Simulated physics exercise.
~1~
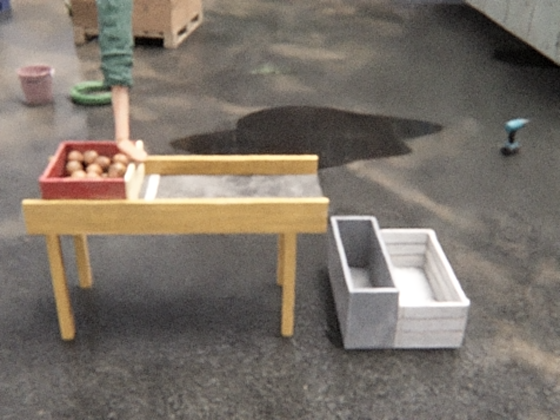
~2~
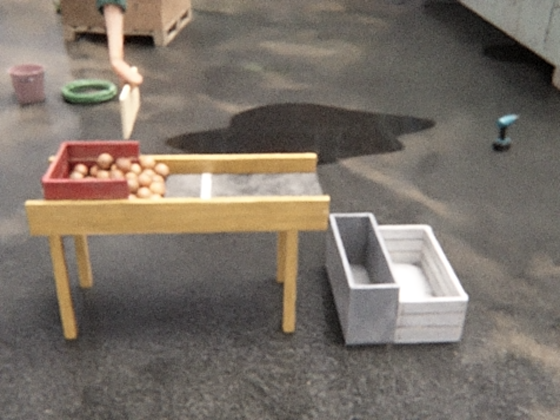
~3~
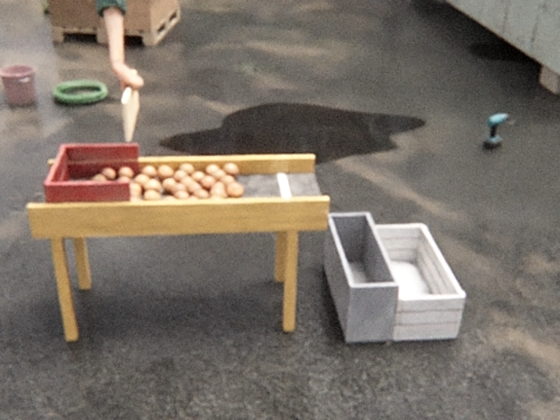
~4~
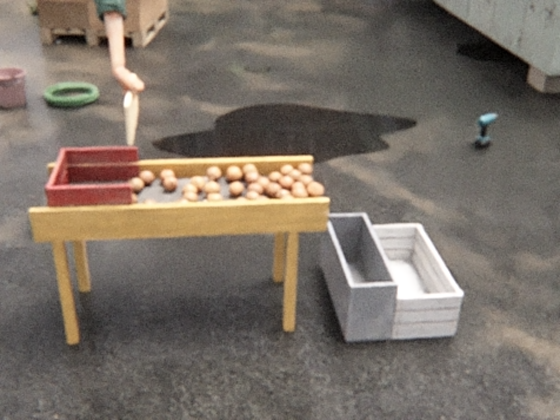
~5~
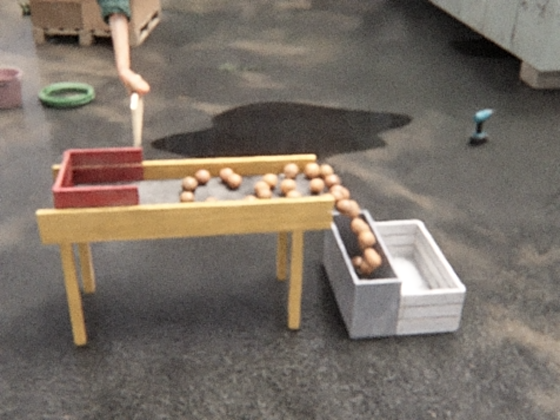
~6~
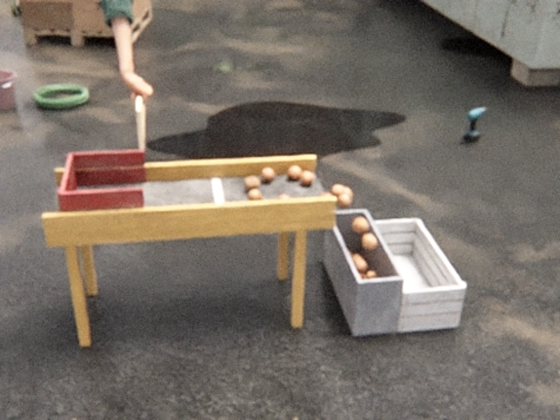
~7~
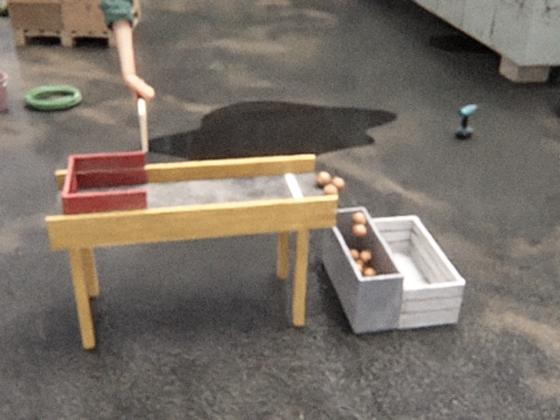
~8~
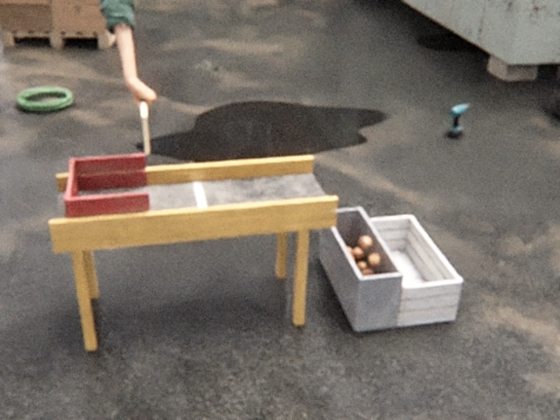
On a stained grey outdoor yard, a red pen full of round, brownish onions sits at the left end of a yellow-sided conveyor belt. A hand lifts the pale gate upward, and the onions spill out onto the belt. They ride right in a spreading cluster, leaving the pen empty while the hand keeps holding the gate above. Reaching the far end, they tumble off in a stream into the narrow grey box below. The last few drop in after them, leaving the belt bare, the onions in the grey box and the white tote beside it empty.
